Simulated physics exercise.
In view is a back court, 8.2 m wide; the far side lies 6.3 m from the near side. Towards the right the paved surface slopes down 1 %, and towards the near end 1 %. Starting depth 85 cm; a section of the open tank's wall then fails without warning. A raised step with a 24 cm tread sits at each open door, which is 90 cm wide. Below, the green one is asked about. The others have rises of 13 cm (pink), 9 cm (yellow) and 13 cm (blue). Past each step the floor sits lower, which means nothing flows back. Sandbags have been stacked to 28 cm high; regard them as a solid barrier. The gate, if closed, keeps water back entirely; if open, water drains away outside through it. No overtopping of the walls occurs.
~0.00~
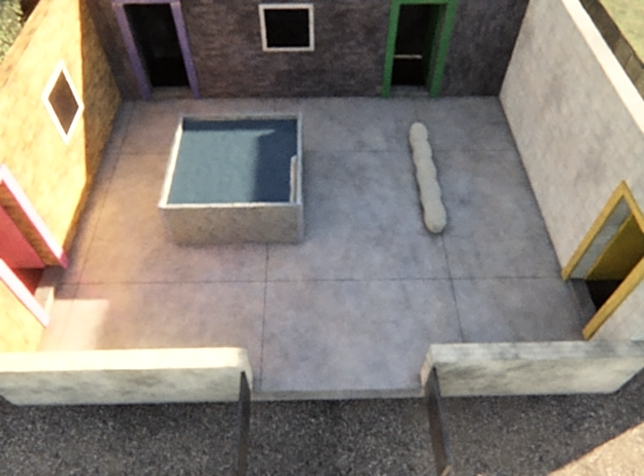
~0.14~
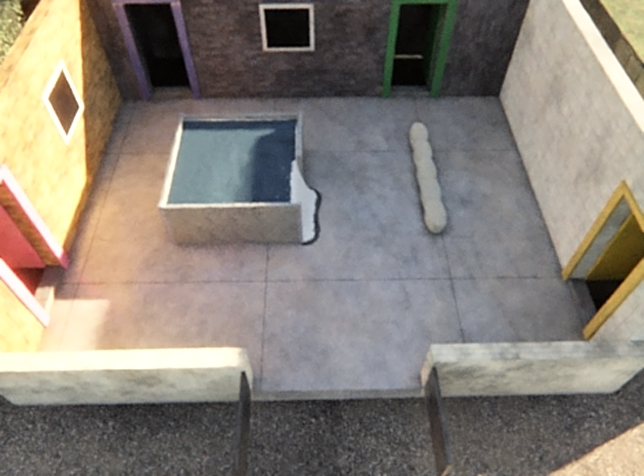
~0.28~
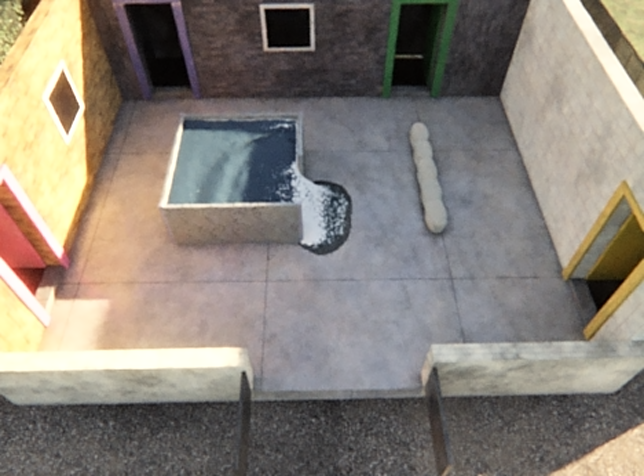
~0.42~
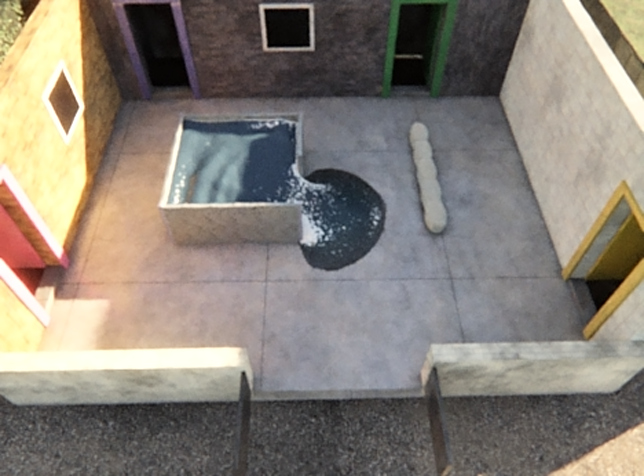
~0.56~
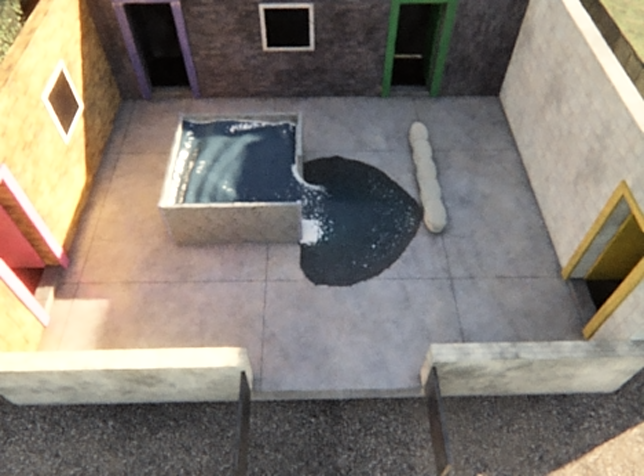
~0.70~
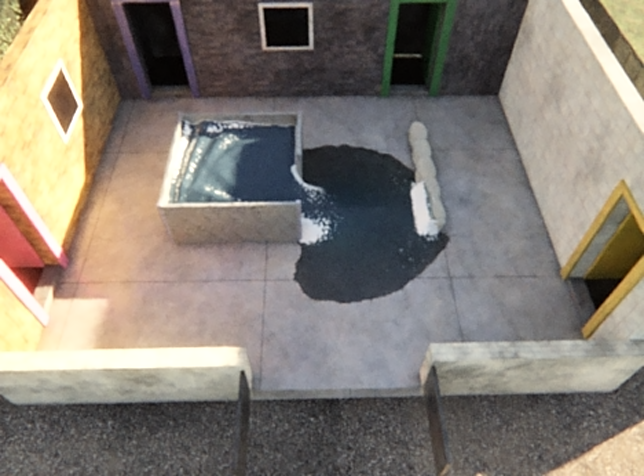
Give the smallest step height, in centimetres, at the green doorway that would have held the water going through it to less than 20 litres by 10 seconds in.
The smallest height is about 14.5 cm.
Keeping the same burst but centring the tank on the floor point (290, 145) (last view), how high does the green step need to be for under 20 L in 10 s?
About 21 cm.
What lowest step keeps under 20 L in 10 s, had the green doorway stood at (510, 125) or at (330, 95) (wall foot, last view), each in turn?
Around 12.0 and 9.0 cm respectively.
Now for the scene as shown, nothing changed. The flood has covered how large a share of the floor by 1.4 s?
Roughly 30 percent.
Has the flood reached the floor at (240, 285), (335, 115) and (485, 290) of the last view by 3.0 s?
So the three spots come out spared, swamped, swamped, in that order.
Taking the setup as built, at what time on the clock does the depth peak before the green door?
2.8 s.
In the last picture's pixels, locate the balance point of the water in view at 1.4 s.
It lies near (288, 202) in the last picture.
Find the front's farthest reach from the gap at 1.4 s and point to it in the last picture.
Around (569, 303).
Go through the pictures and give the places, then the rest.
The first picture shows the open tank at (236, 160) is whole and still, 85 cm deep; the green door at (415, 56) is dry.
In the second picture, water pours out at (299, 205) and has run 0.3 m, to (317, 203); about 7 cm deep outside, 85 cm at the back.
In the third picture, the front is at (347, 210), 0.8 m from the gap at (300, 205); 1.0 m2 of floor is wet, 85 cm left at the back.
In the fourth picture, the gap is at (299, 206), the front 1.4 m out at (381, 217); the back of the open tank holds 83 cm.
In the fifth picture, the gap is at (299, 206), the front 2.0 m out at (416, 222); the back of the open tank holds 76 cm.
In the sixth picture, the gap is at (298, 205), the front 2.5 m out at (442, 240); the back of the open tank holds 71 cm; 2.0 m in a straight line remain to the green door at (415, 55).
After 1.4 s water covers 30 % of the floor, deepest (47 cm) near (306, 217); it has not reached the green door.
After 3.0 s water covers 45 % of the floor, deepest (38 cm) near (584, 345); 16 cm at the green door, 24 litres in over its 11 cm step.
After 10.0 s water covers 90 % of the floor, deepest (15 cm) near (535, 207); 9 cm at the green door, 59 litres in over its 11 cm step.
At the green door as built, the water arrived by 1.6 s and peaked near 17 cm at 2.8 s.
With a step of 13.5 cm, 28 litres would have come in within the 10 s; with 18.5 cm, 5 litres. So under 20 litres takes about 14.5 cm.
